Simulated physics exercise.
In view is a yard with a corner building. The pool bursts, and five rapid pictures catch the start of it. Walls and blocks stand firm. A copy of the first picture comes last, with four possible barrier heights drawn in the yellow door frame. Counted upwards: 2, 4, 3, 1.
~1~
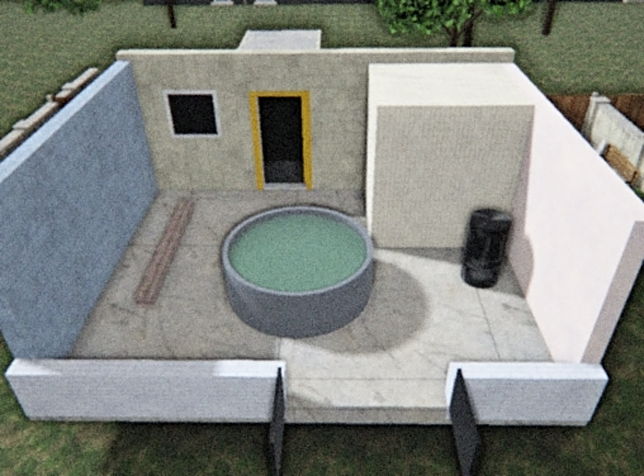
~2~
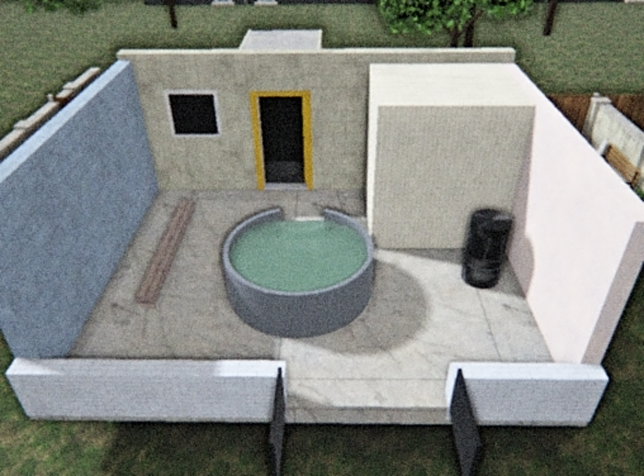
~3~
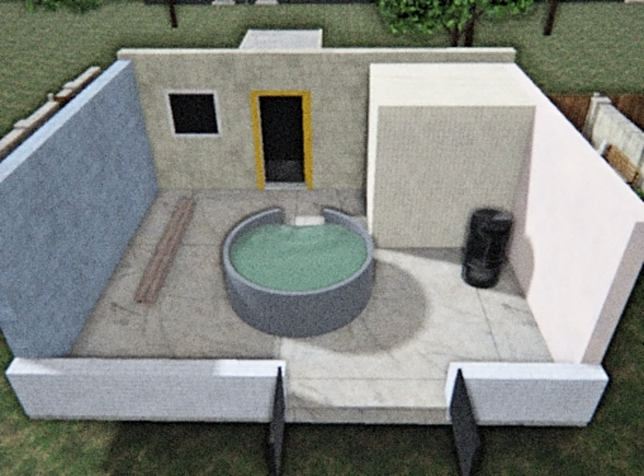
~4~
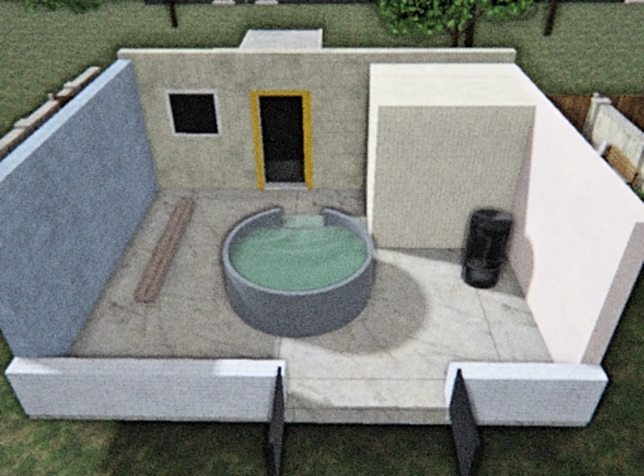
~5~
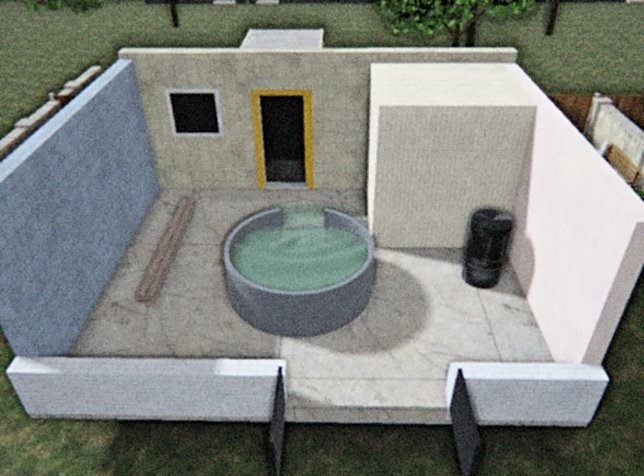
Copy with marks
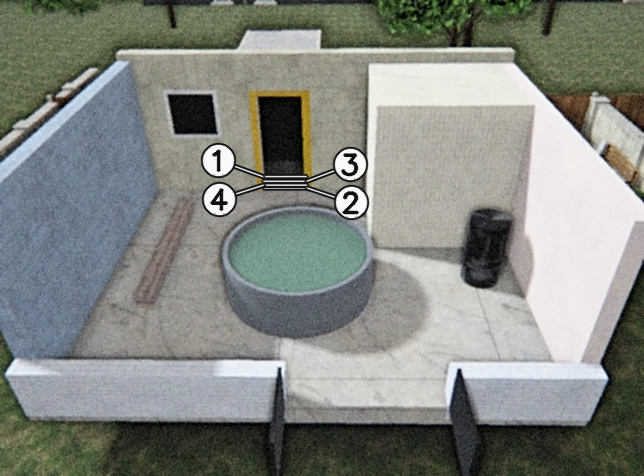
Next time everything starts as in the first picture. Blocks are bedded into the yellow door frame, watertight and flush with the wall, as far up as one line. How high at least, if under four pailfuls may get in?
That is mark 1.
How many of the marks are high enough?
One of them.
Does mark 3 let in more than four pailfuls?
Yes, it does.
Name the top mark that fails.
Here it is mark 3.
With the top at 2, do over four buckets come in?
Yes, that goes wrong.
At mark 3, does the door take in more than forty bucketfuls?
No, it does not.
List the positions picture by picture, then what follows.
Water in the pool at rest, its middle at (298, 250); foot of the yellow doorway at (285, 190); open gate at (368, 359), in the first frame.
Water covers 1 % of the ground, its front hidden from here, in the second frame.
Water covers 3 % of the ground, its front hidden from here, in the third frame.
Water covers 6 % of the ground, its front hidden from here, in the fourth frame.
In the fifth frame, 11 % of the ground under water, visible out to (299, 202).
In white, 1 at (284, 176); 2 at (285, 187); 3 at (285, 181); 4 at (285, 185); from the bottom up 2, 4, 3, 1.
With 1, a bucket or two gets in.
With 2, dozens of bucketfuls pour in.
With 3, about 12 bucketfuls get in.
With 4, dozens of bucketfuls pour in.
